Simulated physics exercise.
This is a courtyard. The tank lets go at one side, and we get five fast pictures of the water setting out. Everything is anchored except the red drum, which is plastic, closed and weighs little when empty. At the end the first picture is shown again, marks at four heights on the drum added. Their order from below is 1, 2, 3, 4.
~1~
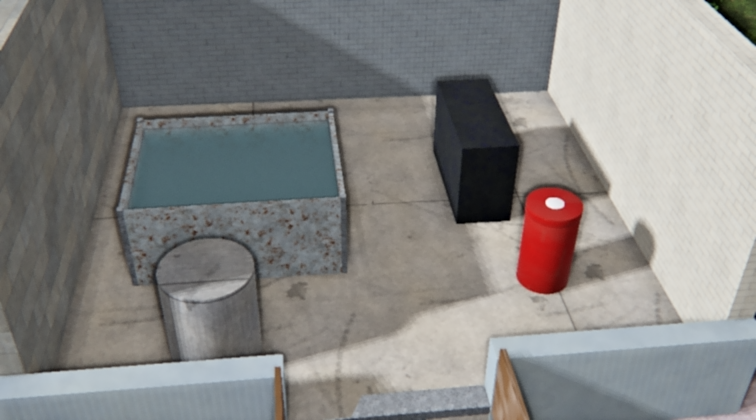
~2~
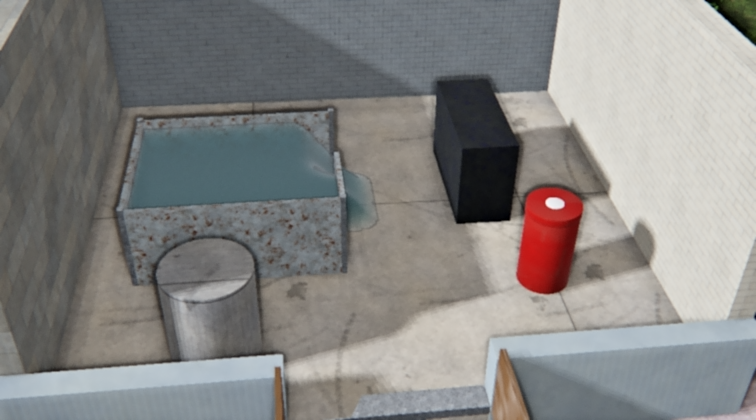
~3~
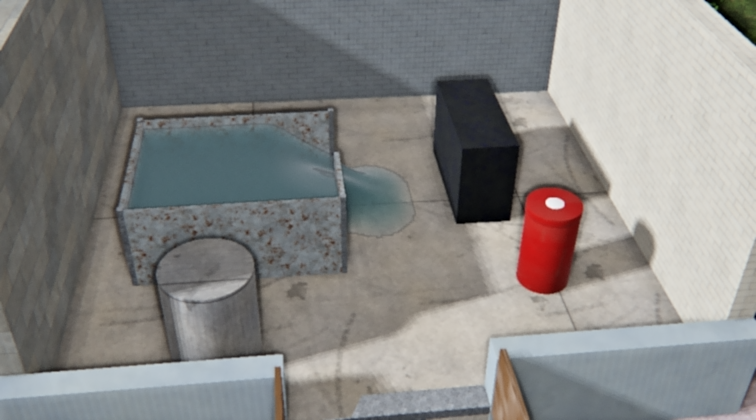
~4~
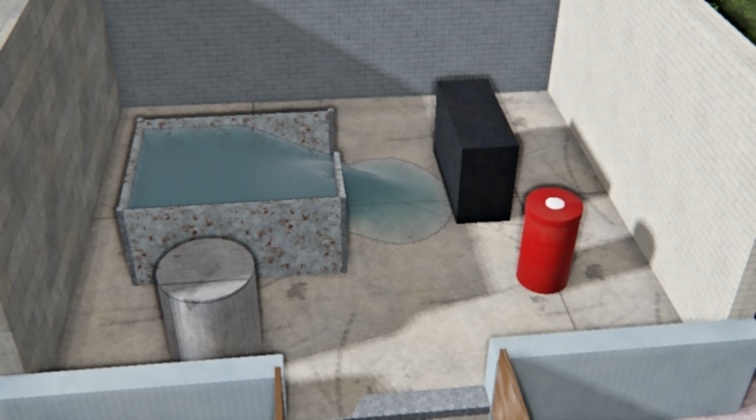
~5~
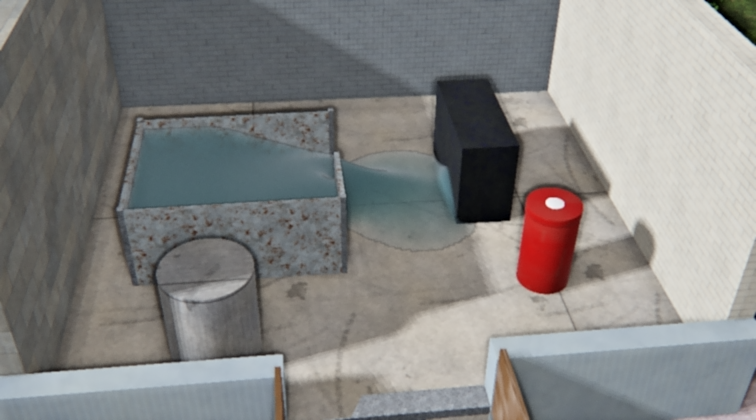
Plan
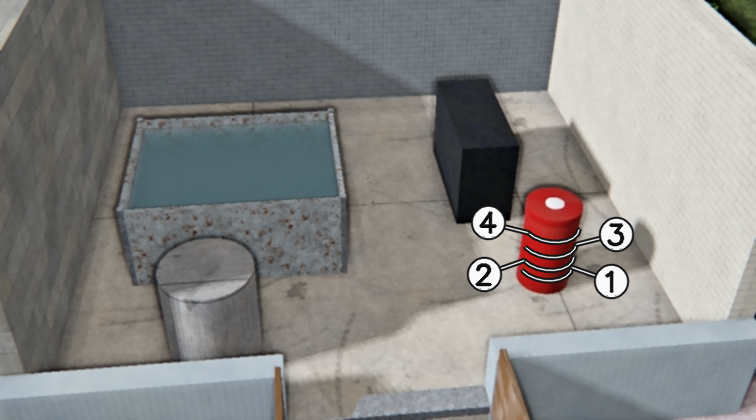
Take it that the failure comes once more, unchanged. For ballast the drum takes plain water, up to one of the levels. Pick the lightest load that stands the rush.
1 is the one.
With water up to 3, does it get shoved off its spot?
No, not at all.
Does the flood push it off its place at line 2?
No.
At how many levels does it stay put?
All of them.
On the marked copy, 1 at (552, 280); 2 at (554, 270); 3 at (556, 257); 4 at (558, 242); from the bottom up 1, 2, 3, 4.
For line 1, it shifts by a finger or two and stays.
For line 2, it does not move.
For line 3, it does not move.
For line 4, it does not move.
